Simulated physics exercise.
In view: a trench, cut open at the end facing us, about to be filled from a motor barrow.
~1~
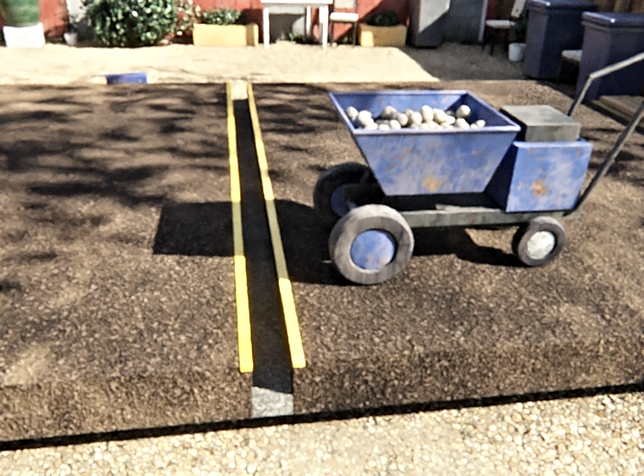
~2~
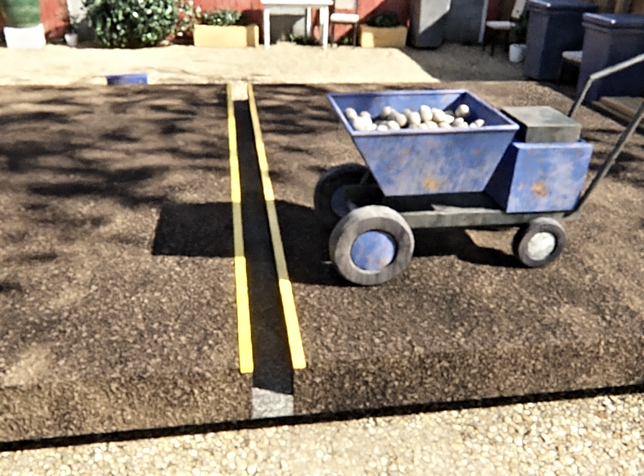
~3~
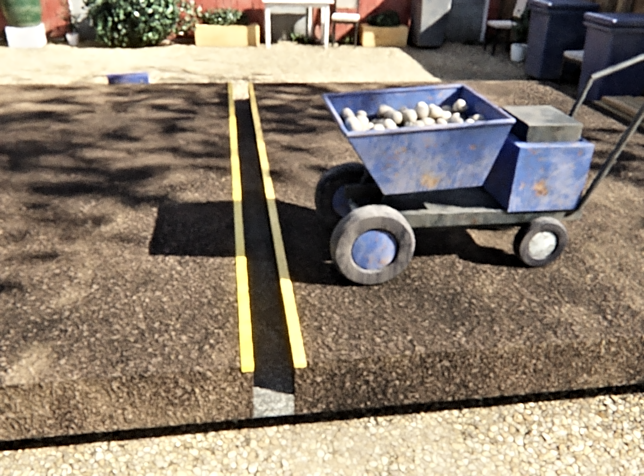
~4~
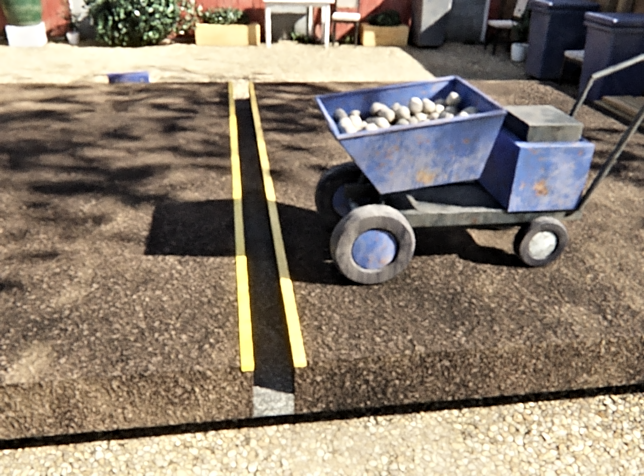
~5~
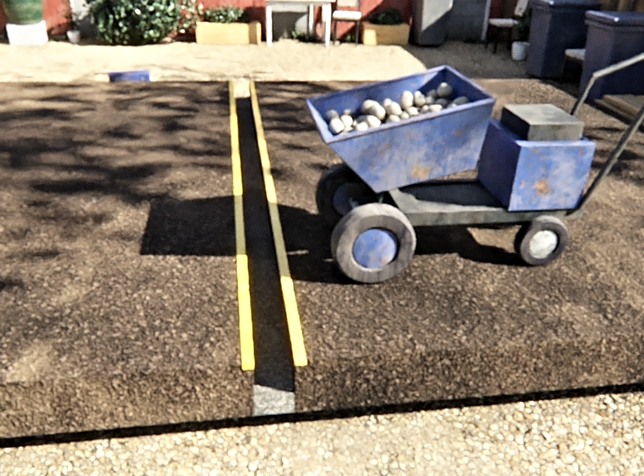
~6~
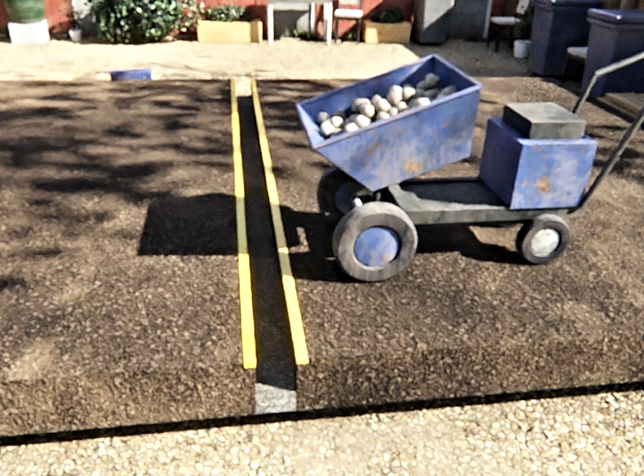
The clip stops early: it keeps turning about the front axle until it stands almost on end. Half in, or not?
Between the edges lies only the smaller part of the load.
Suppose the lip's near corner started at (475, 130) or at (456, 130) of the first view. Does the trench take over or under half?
One: Below a half. Two: The smaller part.
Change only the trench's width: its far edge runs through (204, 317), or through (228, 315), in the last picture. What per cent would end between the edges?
About 70 and 40 per cent.
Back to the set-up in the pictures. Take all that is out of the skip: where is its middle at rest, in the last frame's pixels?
Close to (206, 253).
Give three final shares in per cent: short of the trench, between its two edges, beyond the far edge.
Short near 0; between near 10; beyond near 75.
Just after the last frame, skip tipped steeply; every one in the skip.
A moment on, skip tipped right over; the larger part in the skip; about a tenth beyond it; just a few falling.
Further on, skip tipped right over; roughly a quarter in the skip; just a few in or heaped over the trench; roughly two thirds beyond it.
When it is over, skip tipped right over; about a tenth in the skip; about a tenth in or heaped over the trench; the larger part beyond it.
